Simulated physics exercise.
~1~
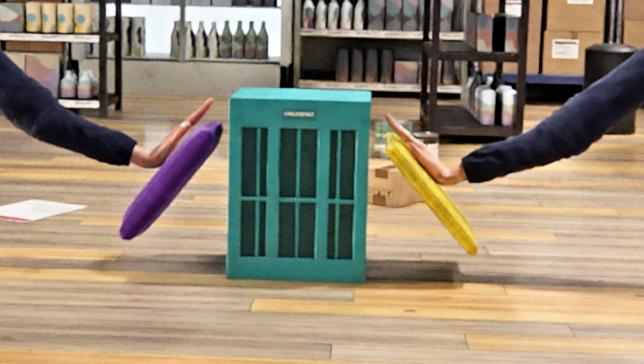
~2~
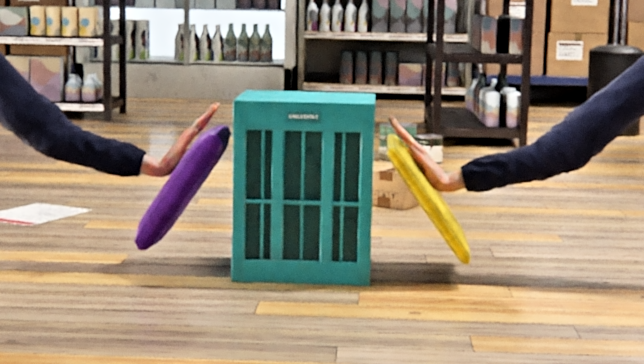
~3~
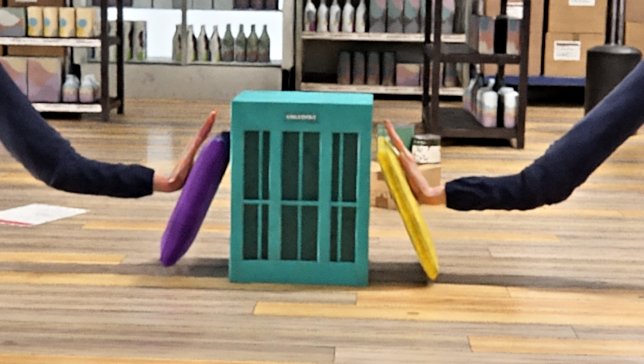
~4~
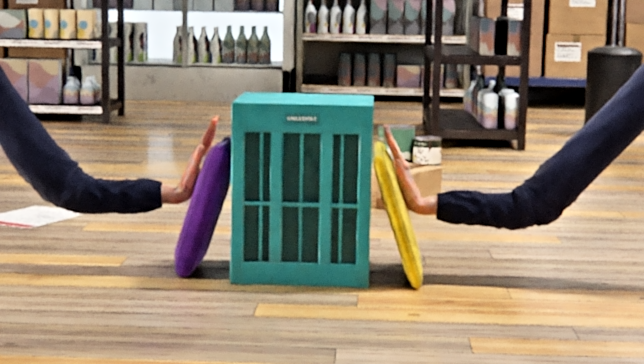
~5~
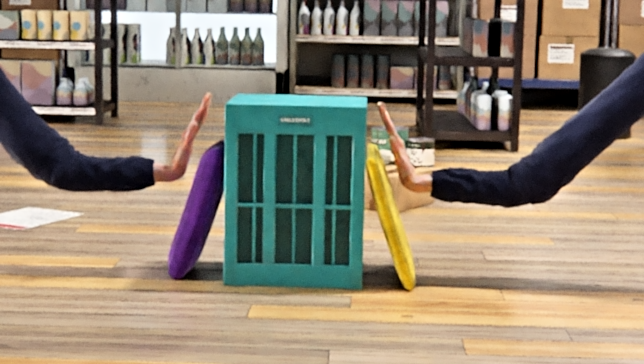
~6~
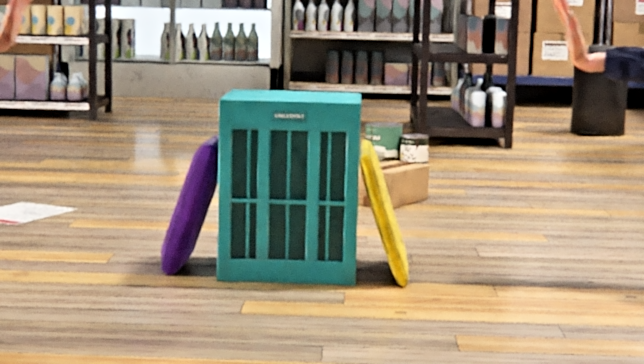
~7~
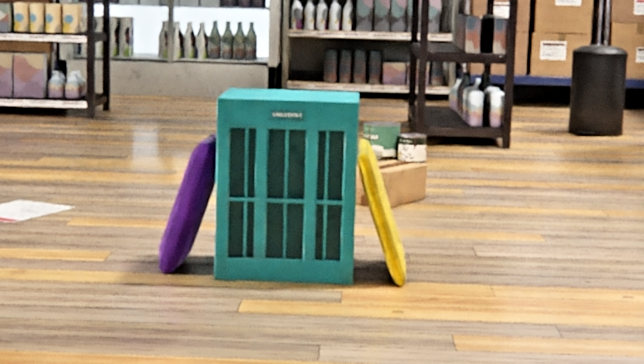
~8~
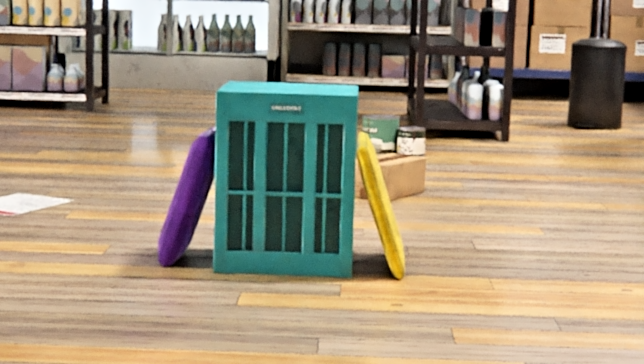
To begin with, two hands in dark sleeves reach in from either side of a turquoise crate on a wooden floor, the left one against a purple soft bag and the right one against a yellow seat pad, both tilted. The hands bring the two objects inward, the bag moving right and the pad moving left, until they stand more upright against the crate's sides. Then both hands open away from them and draw back out of view. The crate stays put as the view sways slightly. Finally, the purple bag and the yellow pad both remain leaning against the crate, neither sliding down.
